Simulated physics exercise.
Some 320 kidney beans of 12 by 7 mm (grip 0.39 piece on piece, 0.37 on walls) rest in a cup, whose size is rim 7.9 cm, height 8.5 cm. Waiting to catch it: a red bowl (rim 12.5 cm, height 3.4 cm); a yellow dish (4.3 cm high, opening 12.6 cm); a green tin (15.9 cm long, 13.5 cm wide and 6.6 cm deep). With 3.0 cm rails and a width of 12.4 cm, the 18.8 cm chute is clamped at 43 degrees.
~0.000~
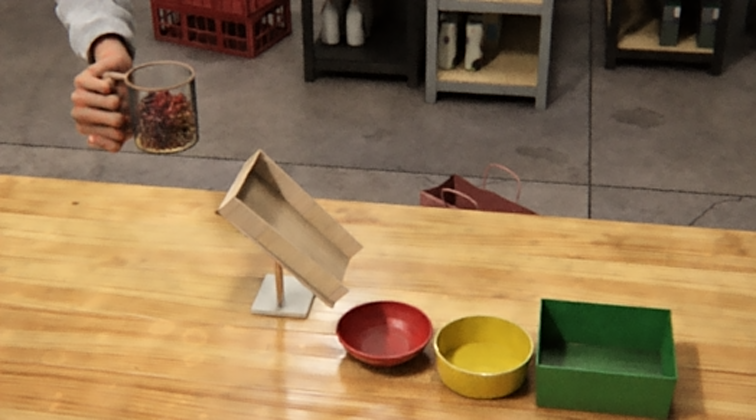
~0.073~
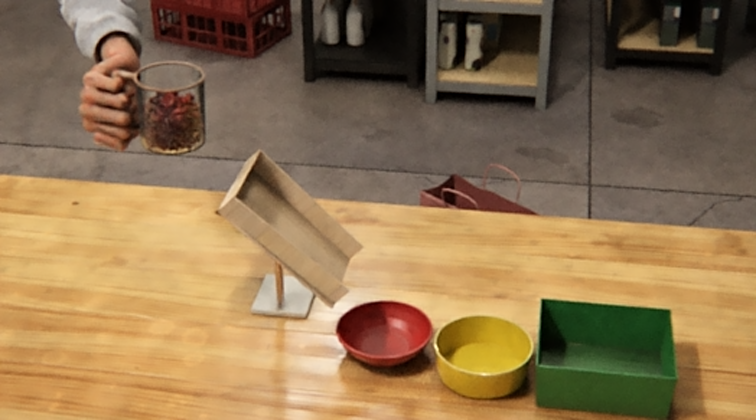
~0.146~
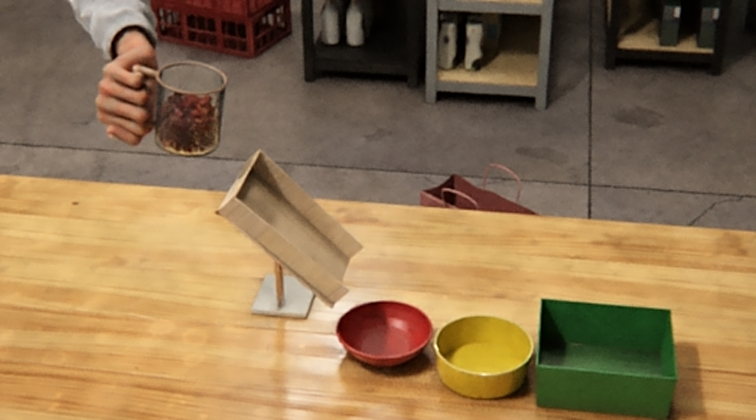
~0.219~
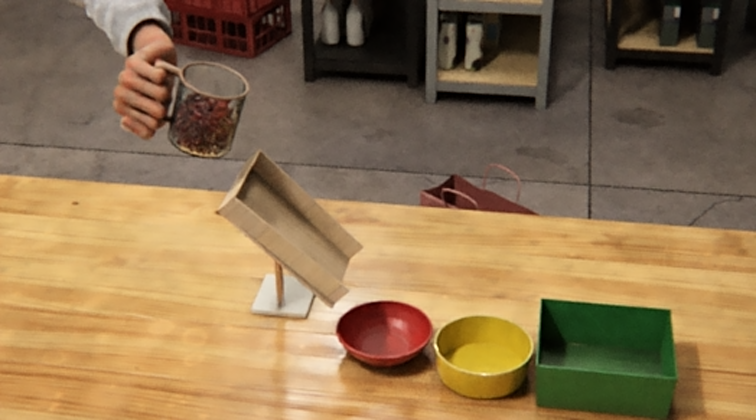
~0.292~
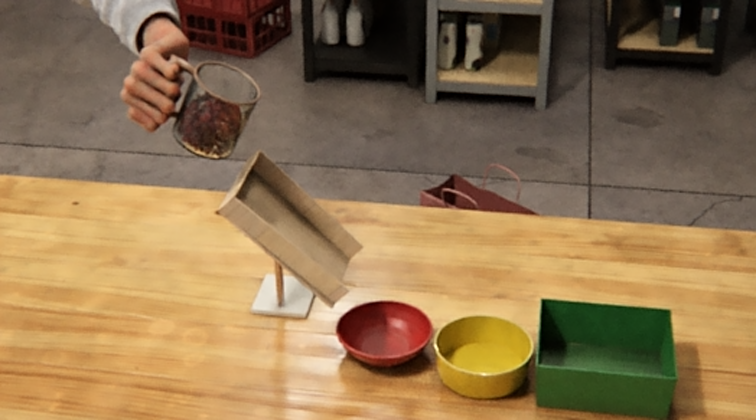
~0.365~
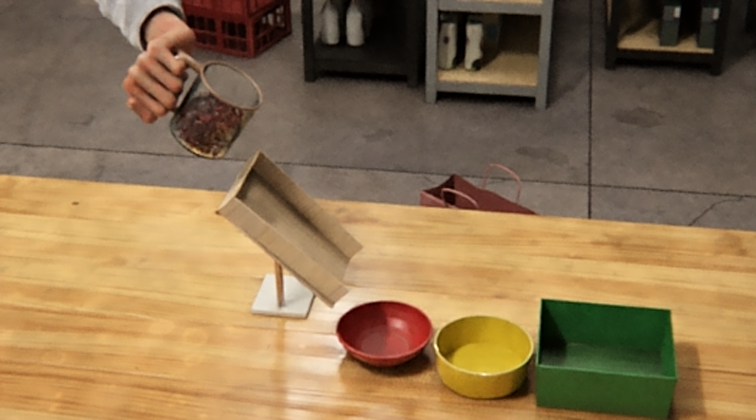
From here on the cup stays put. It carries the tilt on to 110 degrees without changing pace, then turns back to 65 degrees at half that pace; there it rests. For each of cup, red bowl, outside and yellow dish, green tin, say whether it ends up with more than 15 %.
Cup: More, red bowl: More, outside: Not more, yellow dish: Not more, green tin: Not more.
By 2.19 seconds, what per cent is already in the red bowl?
I'd put it near 50 per cent.
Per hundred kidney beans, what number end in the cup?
I reckon around 40 per cent.
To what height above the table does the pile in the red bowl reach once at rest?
I'd put it at close to 3.0 cm.
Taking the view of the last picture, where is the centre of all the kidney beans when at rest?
I'd point at roughly (367, 339).
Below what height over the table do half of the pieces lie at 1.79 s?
Some 2 centimetres, I reckon.
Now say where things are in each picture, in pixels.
The first picture shows cup at (163, 100); tilt 0 degrees; moved 0.0 cm; lip at (192, 78); top of the load at (187, 101); red bowl at (384, 328); yellow dish at (484, 343); green tin at (606, 337).
The second picture shows cup at (171, 101); tilt 2 degrees; moved 1.0 cm; lip at (202, 80); top of the load at (191, 101).
The third picture shows cup at (190, 103); tilt 10 degrees; moved 3.3 cm; low side right; lip at (224, 85); top of the load at (186, 101).
The fourth picture shows cup at (208, 106); tilt 18 degrees; moved 5.5 cm; low side right; lip at (246, 92); top of the load at (190, 101).
The fifth picture shows cup at (217, 107); tilt 26 degrees; moved 6.5 cm; low side right; lip at (258, 98); top of the load at (201, 101).
The sixth picture shows cup at (217, 108); tilt 34 degrees; moved 6.5 cm; low side right; lip at (260, 104); top of the load at (202, 99); red bowl at (384, 328); yellow dish at (484, 343); green tin at (606, 337). It turns about 110 degrees a second.
After 0.91 s, tilt 94 degrees; cup 100 %; middle of all pieces near (206, 119).
After 1.37 s, tilt 99 degrees; cup 50 %, red bowl 15 %, slope 30 %, in the air 5 %; middle of all pieces near (281, 202).
After 1.79 s, tilt 76 degrees; cup 40 %, red bowl 50 %, outside 5 %; middle of all pieces near (331, 257).
Then, at 2.19 s, tilt 65 degrees; cup 40 %, red bowl 50 %, outside 5 %; middle of all pieces near (332, 259).
In the end, at 3.4 s, cup 40 %, red bowl 50 %, outside 5 %, slope 0 %, yellow dish 0 %, green tin 0 %.
